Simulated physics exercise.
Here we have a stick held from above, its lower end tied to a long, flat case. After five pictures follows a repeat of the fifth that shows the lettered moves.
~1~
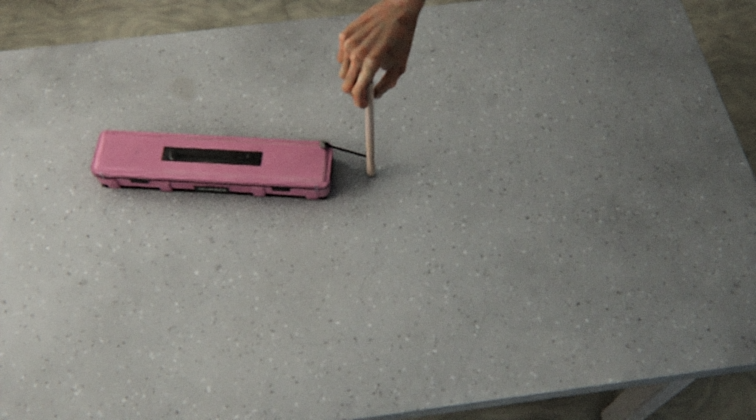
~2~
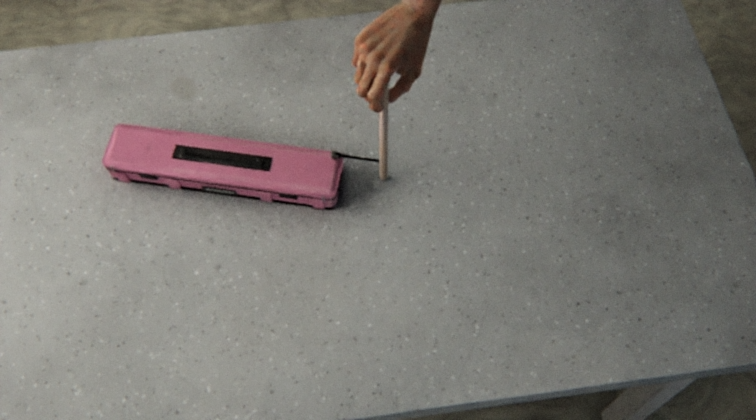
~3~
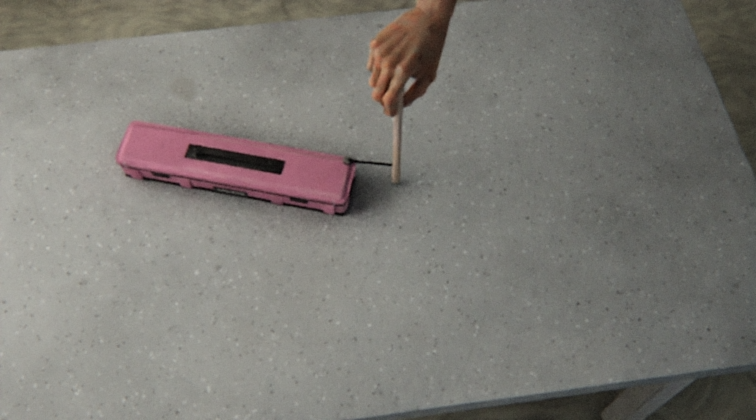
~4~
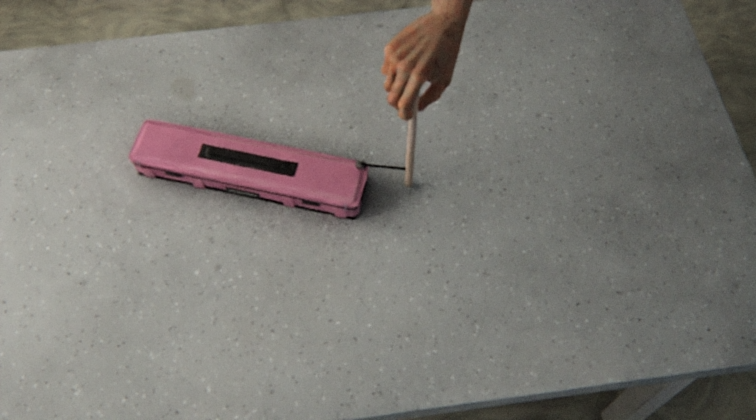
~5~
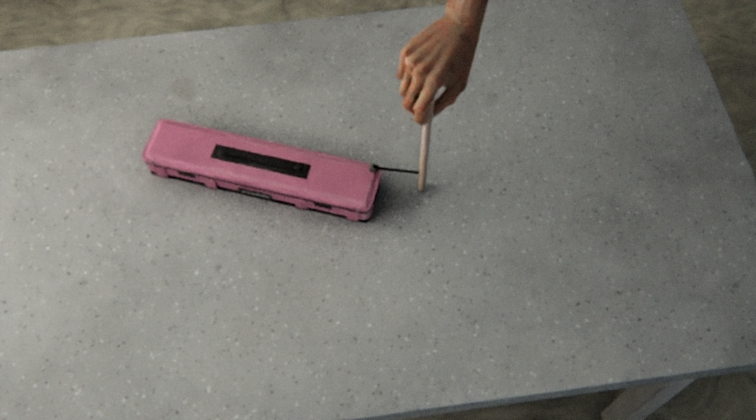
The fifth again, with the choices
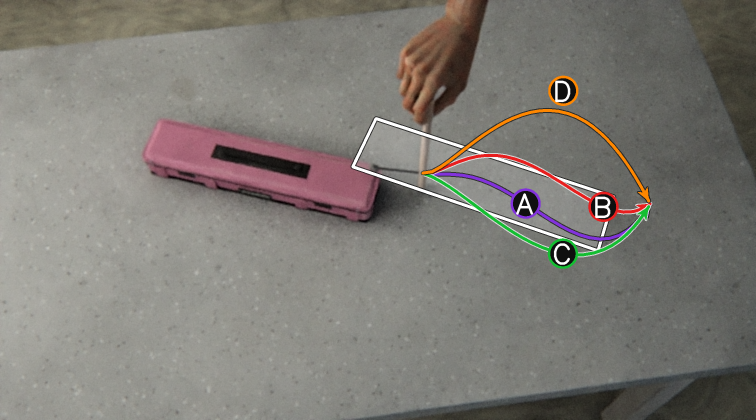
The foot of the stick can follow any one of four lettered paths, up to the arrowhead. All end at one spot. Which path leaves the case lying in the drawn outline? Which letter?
B is the one.
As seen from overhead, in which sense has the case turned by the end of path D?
Clockwise.
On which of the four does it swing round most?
That is D.
On the marked copy, A from (423, 173) via (543, 215) to (650, 204); B from (423, 173) via (534, 167) to (650, 204); C from (423, 173) via (542, 248) to (649, 207); D from (423, 173) via (549, 110) to (649, 201); the outline at (482, 182).
Taking B. A third of the way, foot of the stick (502, 158), middle of the case (340, 161).
Two thirds of the way, foot of the stick (579, 195), middle of the case (415, 168).
When it is over, foot of the stick (649, 205), middle of the case (483, 182); it lies in the outline.
As for the rest, A leaves its middle at (482, 199); C leaves its middle at (483, 209); D leaves its middle at (491, 152).
